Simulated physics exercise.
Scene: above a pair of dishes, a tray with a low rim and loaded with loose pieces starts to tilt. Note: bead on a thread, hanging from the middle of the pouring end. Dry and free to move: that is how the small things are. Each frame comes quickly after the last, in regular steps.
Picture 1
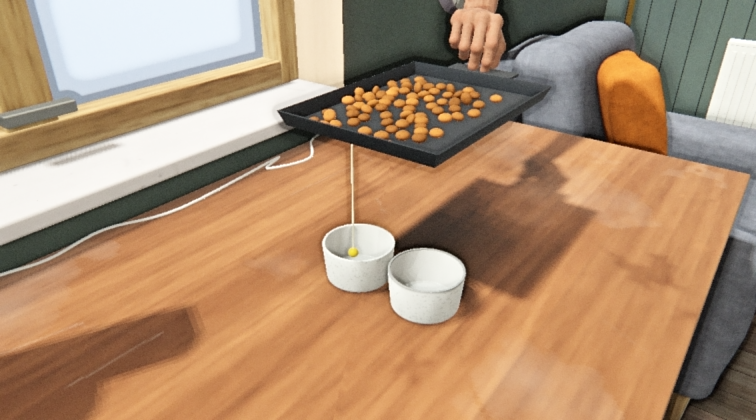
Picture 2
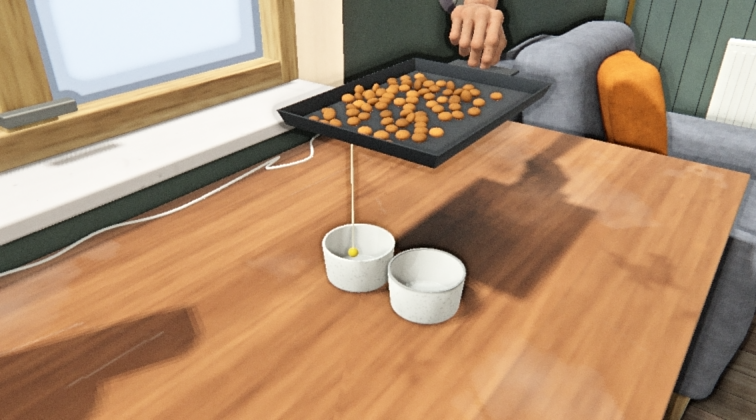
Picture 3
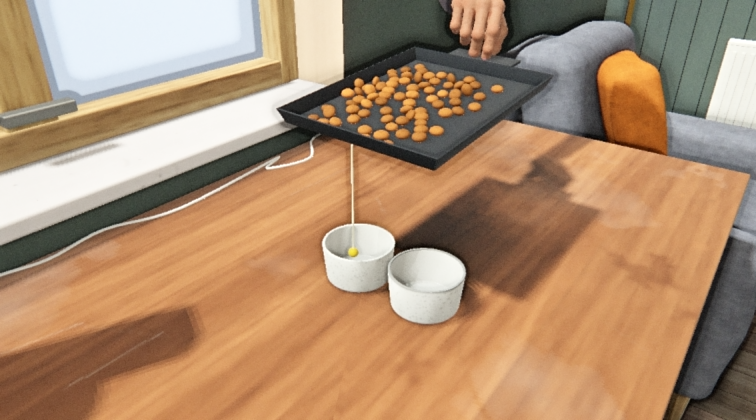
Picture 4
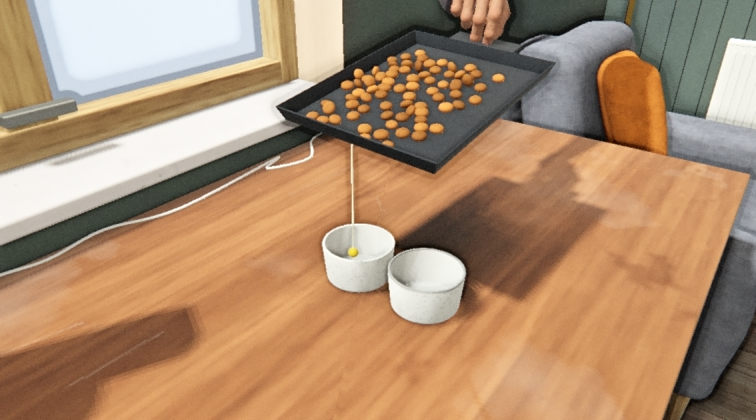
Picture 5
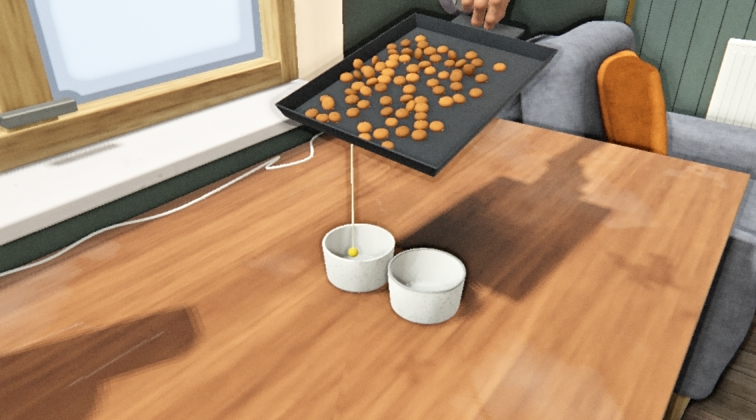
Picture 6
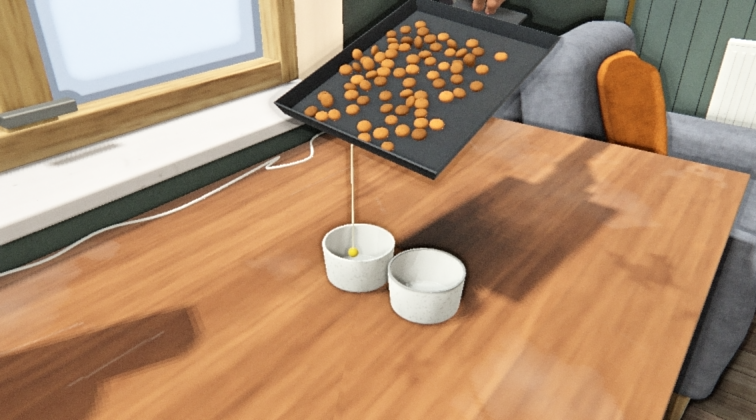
To begin with, a hand holds a dark, low-rimmed tray of small brown pieces nearly level above two pale dishes, a yellow bead hanging on a thread. The hand then raises the far side steadily, and the tray tilts clearly, its near right corner lowest, while the pieces stay scattered across it.
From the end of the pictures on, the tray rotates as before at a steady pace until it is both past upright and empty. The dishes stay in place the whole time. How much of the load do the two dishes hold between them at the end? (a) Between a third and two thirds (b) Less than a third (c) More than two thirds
(b) Less than a third.
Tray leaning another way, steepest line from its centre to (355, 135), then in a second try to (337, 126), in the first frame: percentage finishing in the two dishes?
First case around 0 per cent, second case 0 per cent.
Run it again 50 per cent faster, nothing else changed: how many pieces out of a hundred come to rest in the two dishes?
Close to 0 in a hundred.
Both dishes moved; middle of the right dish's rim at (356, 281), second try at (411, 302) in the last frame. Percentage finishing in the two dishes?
First placement: Some 20 %; second placement: Some 70 %.
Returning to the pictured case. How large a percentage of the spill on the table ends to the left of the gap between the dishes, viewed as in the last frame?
About 50 %.
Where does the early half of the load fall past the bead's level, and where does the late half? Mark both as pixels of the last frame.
Starting near (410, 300), moving on to near (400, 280).
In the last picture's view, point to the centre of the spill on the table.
Approximate centre, last frame: (391, 366).
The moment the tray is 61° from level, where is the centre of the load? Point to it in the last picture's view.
I'd put the middle close to (398, 145).
Just after the last frame, tray tipped steeply; almost all on the tray; about a tenth in the air.
A moment on, tray tipped right over; about a tenth on the tray; just a few in the right dish; the larger part outside both; roughly a quarter in the air.
Further on, tray tipped past a quarter turn; about a tenth in the right dish; almost all outside both.
When it is over, tray tipped past a quarter turn; about a tenth in the right dish; not one in the left dish; almost all outside both.
